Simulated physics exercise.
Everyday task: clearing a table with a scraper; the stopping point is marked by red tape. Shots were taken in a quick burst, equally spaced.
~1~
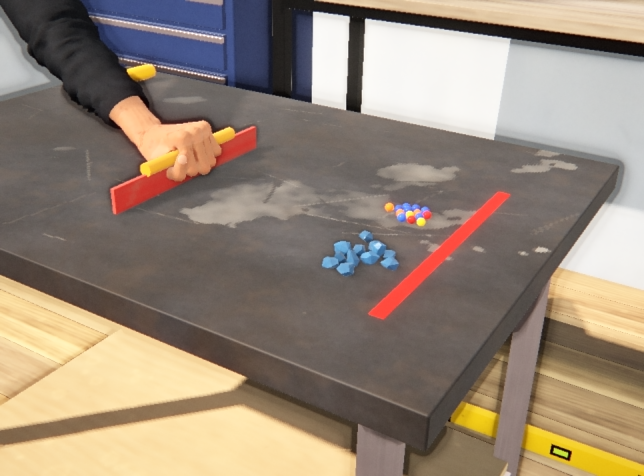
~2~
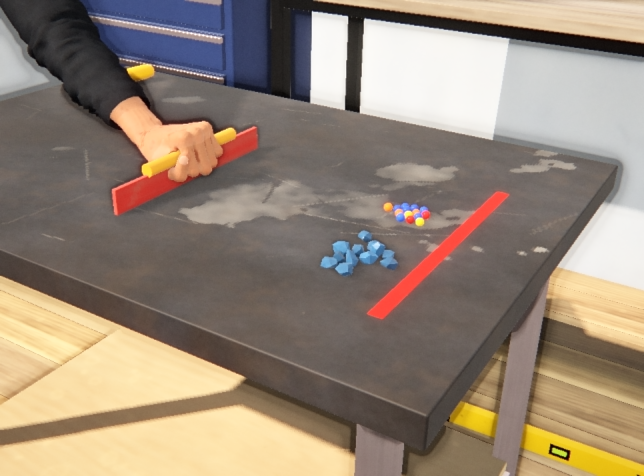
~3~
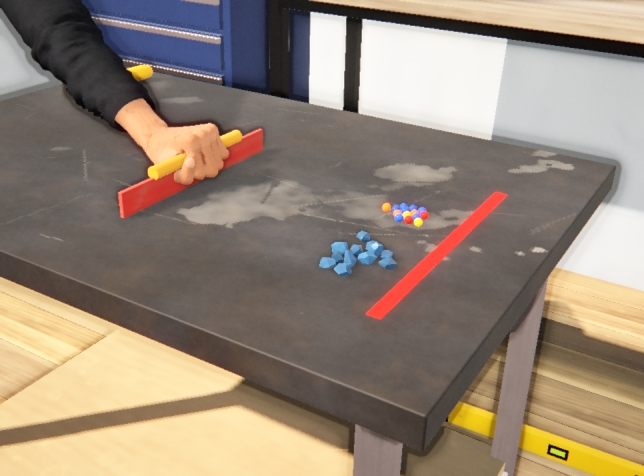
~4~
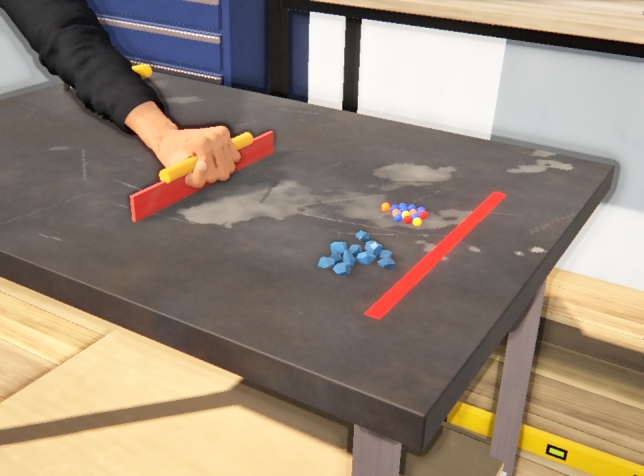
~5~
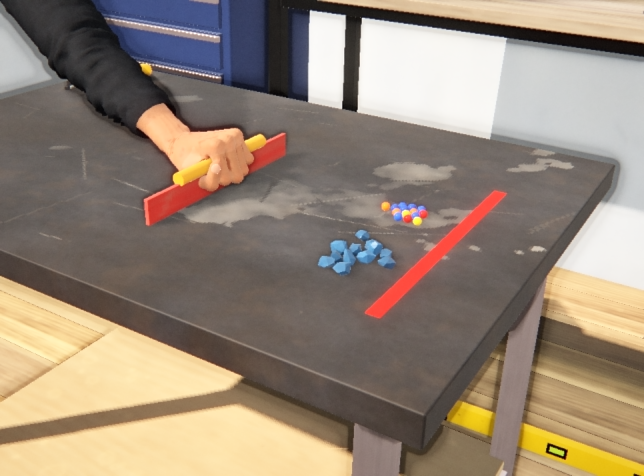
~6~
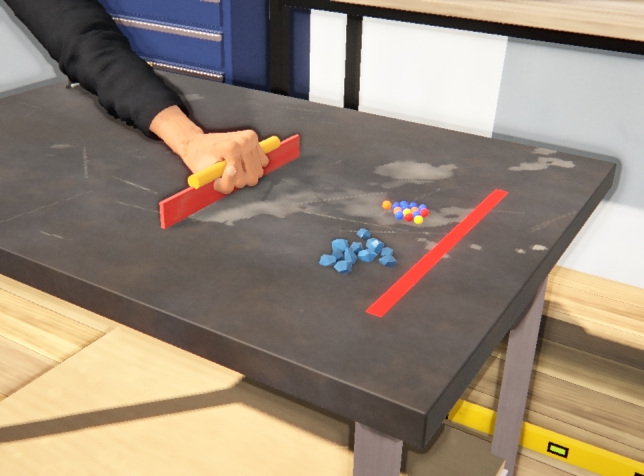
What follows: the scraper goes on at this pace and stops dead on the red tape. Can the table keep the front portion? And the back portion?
The front portion stays put, the back portion loses some over the edge.
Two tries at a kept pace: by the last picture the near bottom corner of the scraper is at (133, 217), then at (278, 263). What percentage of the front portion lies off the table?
Lab note: Share near 0 per cent at the first pace and 100 per cent at the second.
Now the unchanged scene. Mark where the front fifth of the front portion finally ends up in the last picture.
Around (461, 279).
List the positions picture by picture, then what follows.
The first picture shows scraper at (124, 196), at rest; red tape at (500, 198), about a palm's width from the edge; edge at (538, 274); front portion at (370, 257), a few aquarium stones; back portion at (408, 211), a few round plastic beads.
The second picture shows scraper at (126, 196); back portion at (407, 211).
The third picture shows scraper at (132, 199); front portion at (367, 257).
The fourth picture shows scraper at (144, 203); back portion at (404, 211).
The fifth picture shows scraper at (158, 206); front portion at (366, 256).
The sixth picture shows scraper at (173, 209); red tape at (497, 196); edge at (535, 271); front portion at (367, 255); back portion at (406, 209).
Then, 0.43 s past the last view, scraper still moving, near (344, 193); front portion all on the table, its front near (388, 262); back portion all on the table, its front near (419, 220).
Then, 0.87 s past the last view, scraper stopped at the red tape; front portion all on the table, its front near (470, 285); back portion all on the table, its front near (518, 233).
Then, 1.15 s past the last view, scraper stopped at the red tape; front portion all on the table, its front near (474, 286); back portion about half over the edge.
Finally, scraper stopped at the red tape; front portion all on the table, its front near (474, 286); back portion all over the edge.
